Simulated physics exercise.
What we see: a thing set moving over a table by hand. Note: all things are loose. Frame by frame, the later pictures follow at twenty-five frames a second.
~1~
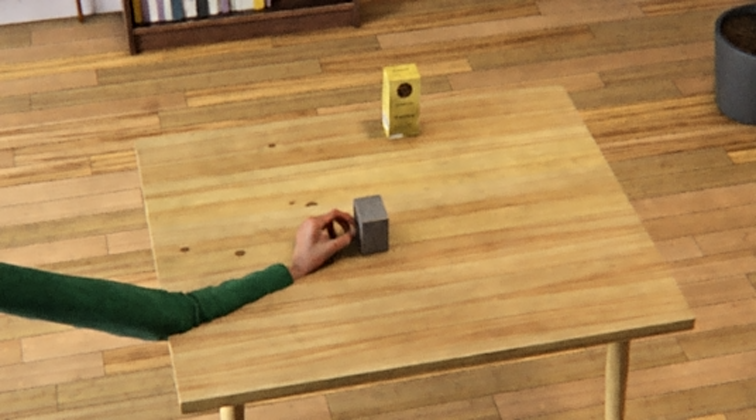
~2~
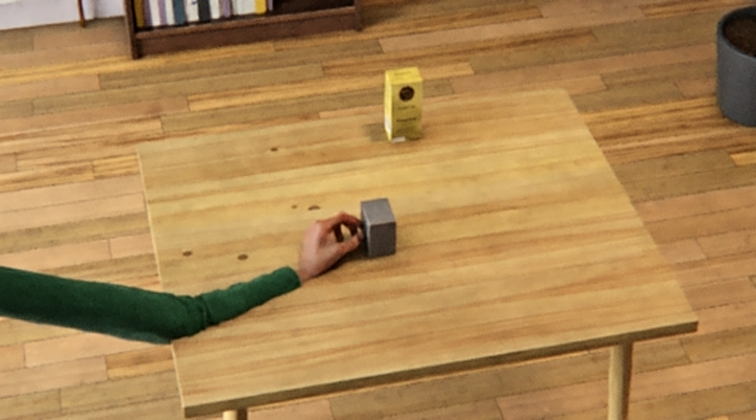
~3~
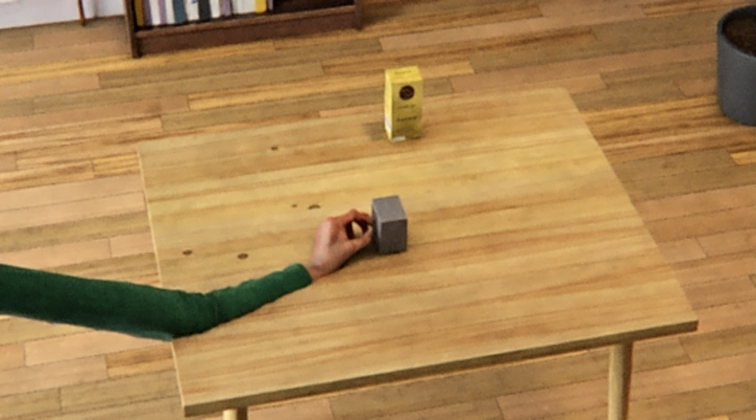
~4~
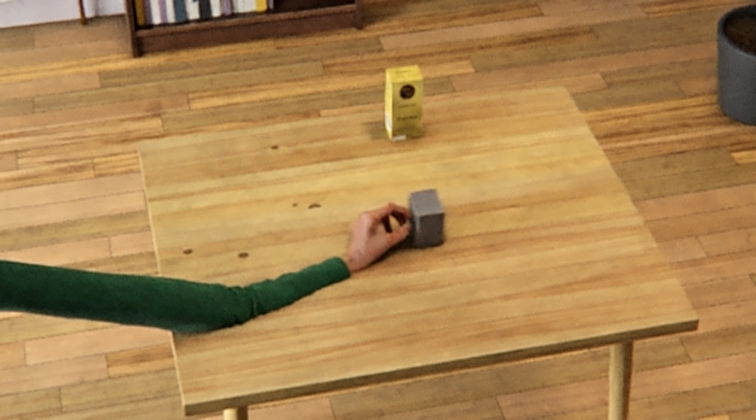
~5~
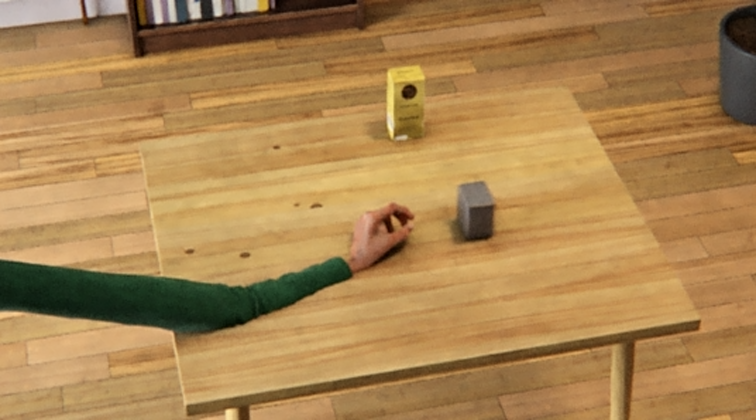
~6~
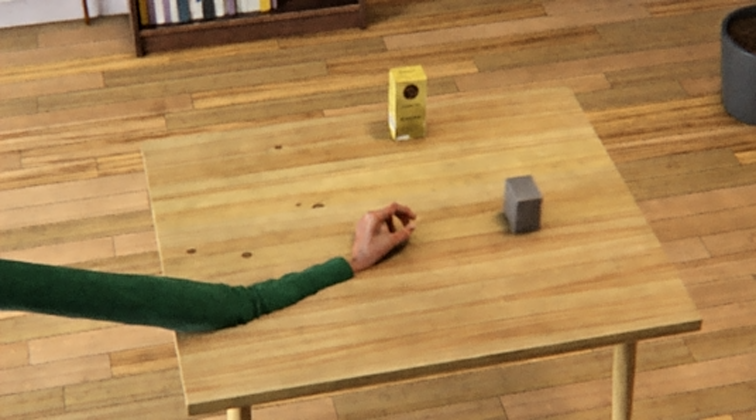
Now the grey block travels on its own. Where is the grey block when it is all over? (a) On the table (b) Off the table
b, off the table.
Then, 0.20 s past the last view, grey block now off the table.
Then, 0.40 s past the last view, things are still on the move.
Then, 0.60 s past the last view, as before.
Finally, off the table, grey block.
